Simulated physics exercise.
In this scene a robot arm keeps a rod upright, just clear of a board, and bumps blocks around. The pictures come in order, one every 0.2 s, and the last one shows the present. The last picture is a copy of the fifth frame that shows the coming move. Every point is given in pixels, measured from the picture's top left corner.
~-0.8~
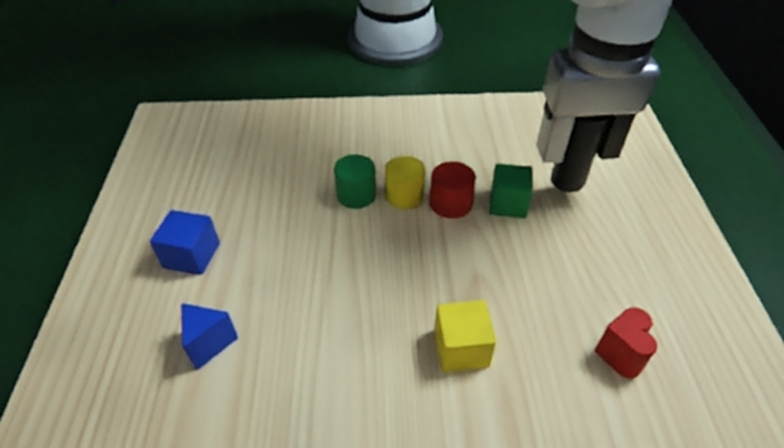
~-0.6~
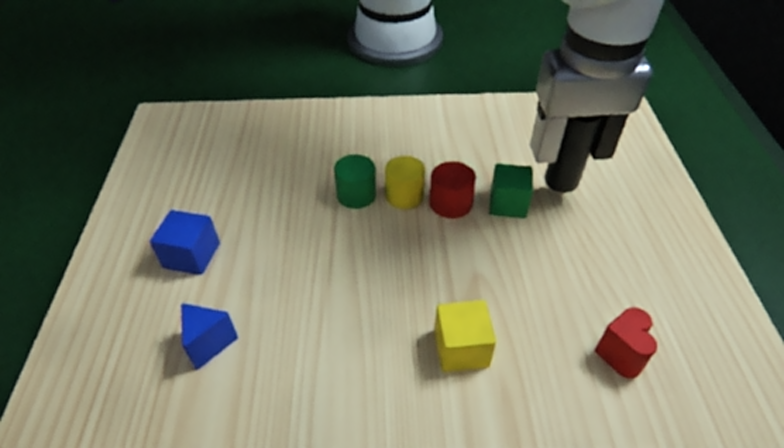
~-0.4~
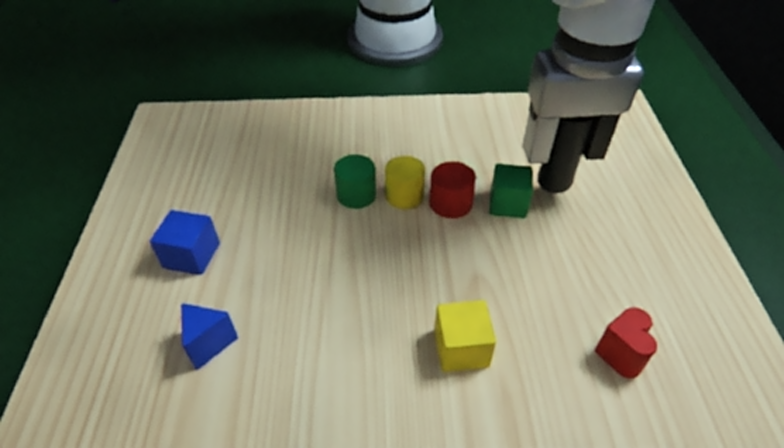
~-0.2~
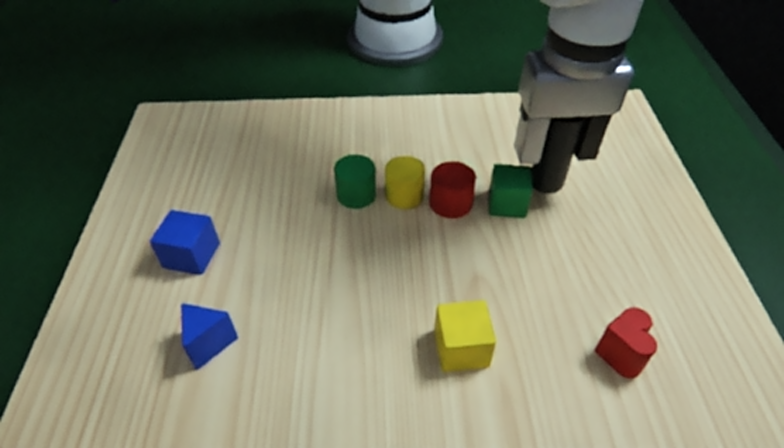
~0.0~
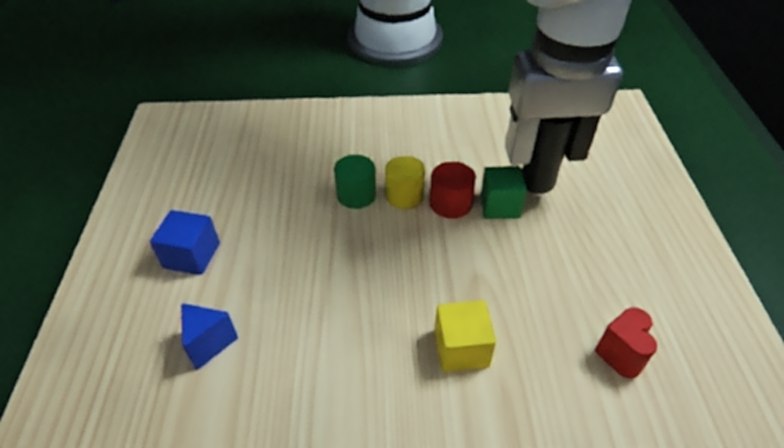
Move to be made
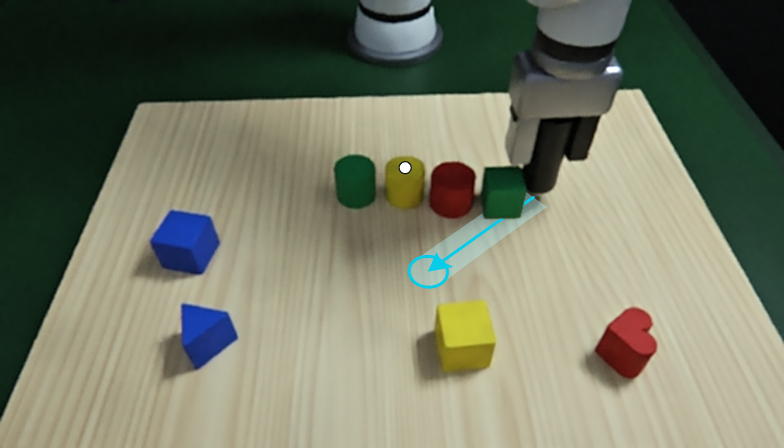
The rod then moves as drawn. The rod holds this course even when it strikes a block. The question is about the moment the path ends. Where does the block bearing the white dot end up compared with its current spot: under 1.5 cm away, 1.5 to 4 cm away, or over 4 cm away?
Between 1.5 and 4 cm.
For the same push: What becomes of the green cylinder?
It shifts.
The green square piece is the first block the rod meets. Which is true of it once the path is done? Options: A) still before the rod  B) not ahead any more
B - not ahead any more.
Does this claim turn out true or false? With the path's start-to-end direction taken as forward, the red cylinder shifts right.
That claim is true.
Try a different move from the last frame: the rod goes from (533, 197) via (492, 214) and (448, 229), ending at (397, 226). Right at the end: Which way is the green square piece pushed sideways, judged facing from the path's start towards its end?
It heads left.
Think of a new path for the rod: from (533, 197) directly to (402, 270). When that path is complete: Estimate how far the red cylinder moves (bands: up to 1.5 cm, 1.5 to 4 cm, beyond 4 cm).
The shift is above 4 cm.
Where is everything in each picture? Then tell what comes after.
Rod tip (567, 182); block tops, green cylinder (355, 167); yellow cylinder (405, 168); red cylinder (454, 175); green square piece (514, 176), in the first picture.
Rod (561, 182); blocks unchanged, in the second picture.
Rod (554, 183); blocks unchanged, in the third picture.
Rod (546, 183); blocks unchanged, in the fourth picture.
Rod (537, 184); green cylinder (355, 167); yellow cylinder (405, 168); red cylinder (454, 175); green square piece (505, 178), in the fifth picture.
Path on the board, from (533, 197) directly to (428, 271); the dot is on the yellow cylinder.
The first path, step by step. One third of the way, rod (502, 207); green cylinder (348, 165); yellow cylinder (389, 163); red cylinder (425, 180); green square piece (465, 198).
Two thirds of the way, rod (467, 231); green cylinder (344, 164); yellow cylinder (385, 159); red cylinder (409, 184); green square piece (428, 218), turned 15° clockwise.
At the end, rod (429, 258); green cylinder (344, 164); yellow cylinder (385, 159); red cylinder (409, 184); green square piece (399, 224), turned 45° clockwise.
